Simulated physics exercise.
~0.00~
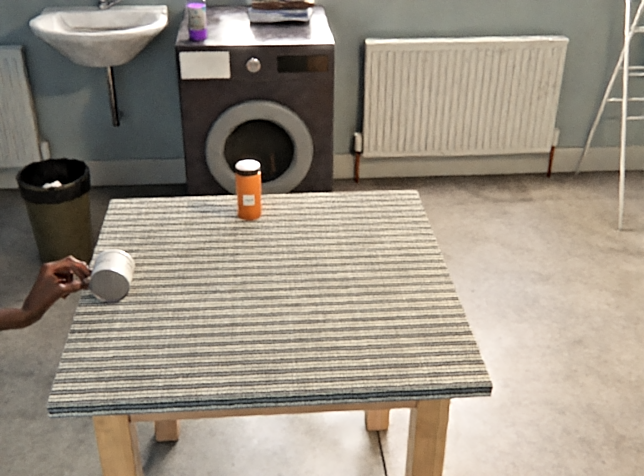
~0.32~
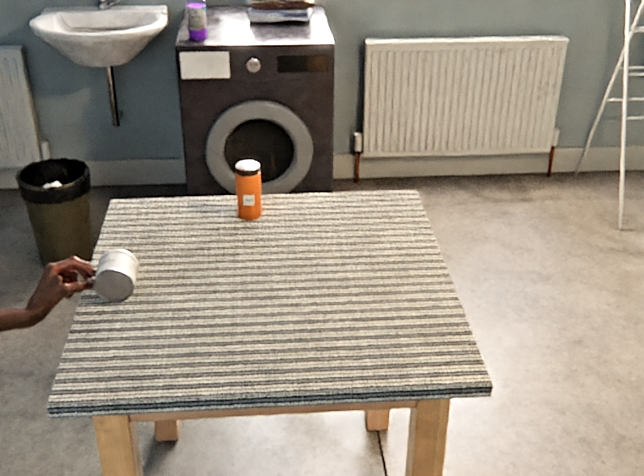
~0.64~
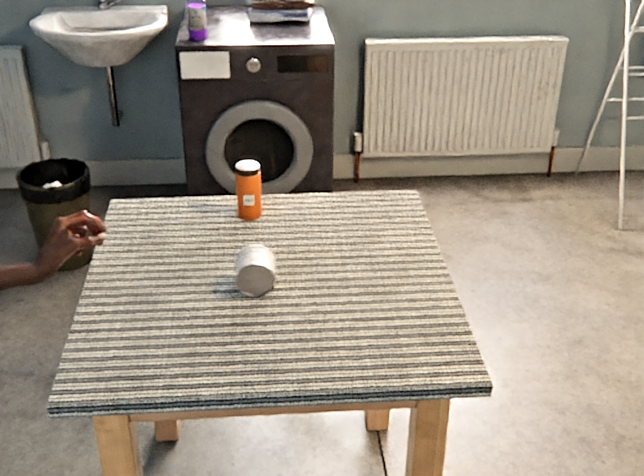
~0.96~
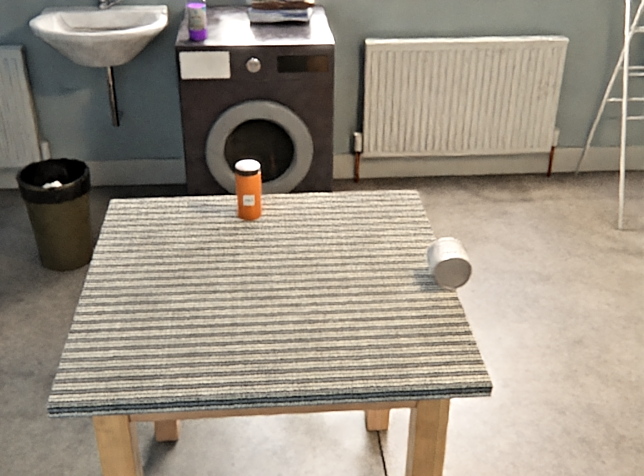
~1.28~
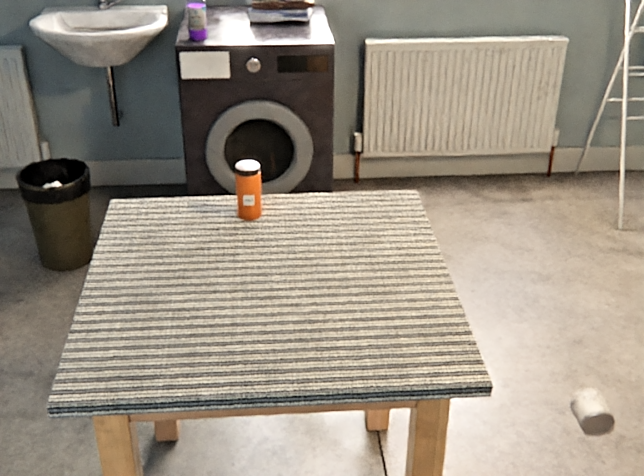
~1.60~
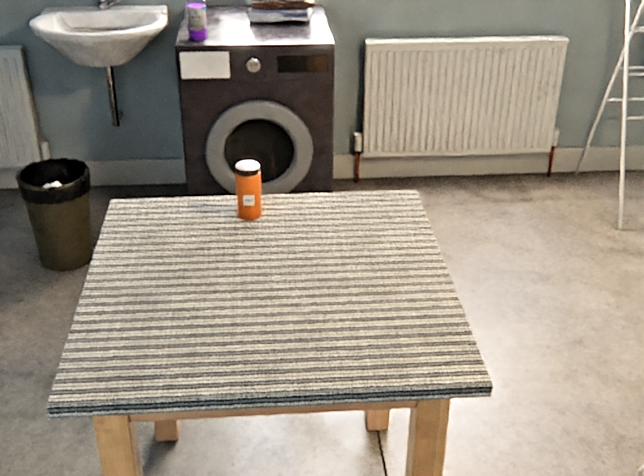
On a striped table top, a hand pushes a white tin right until it falls off.
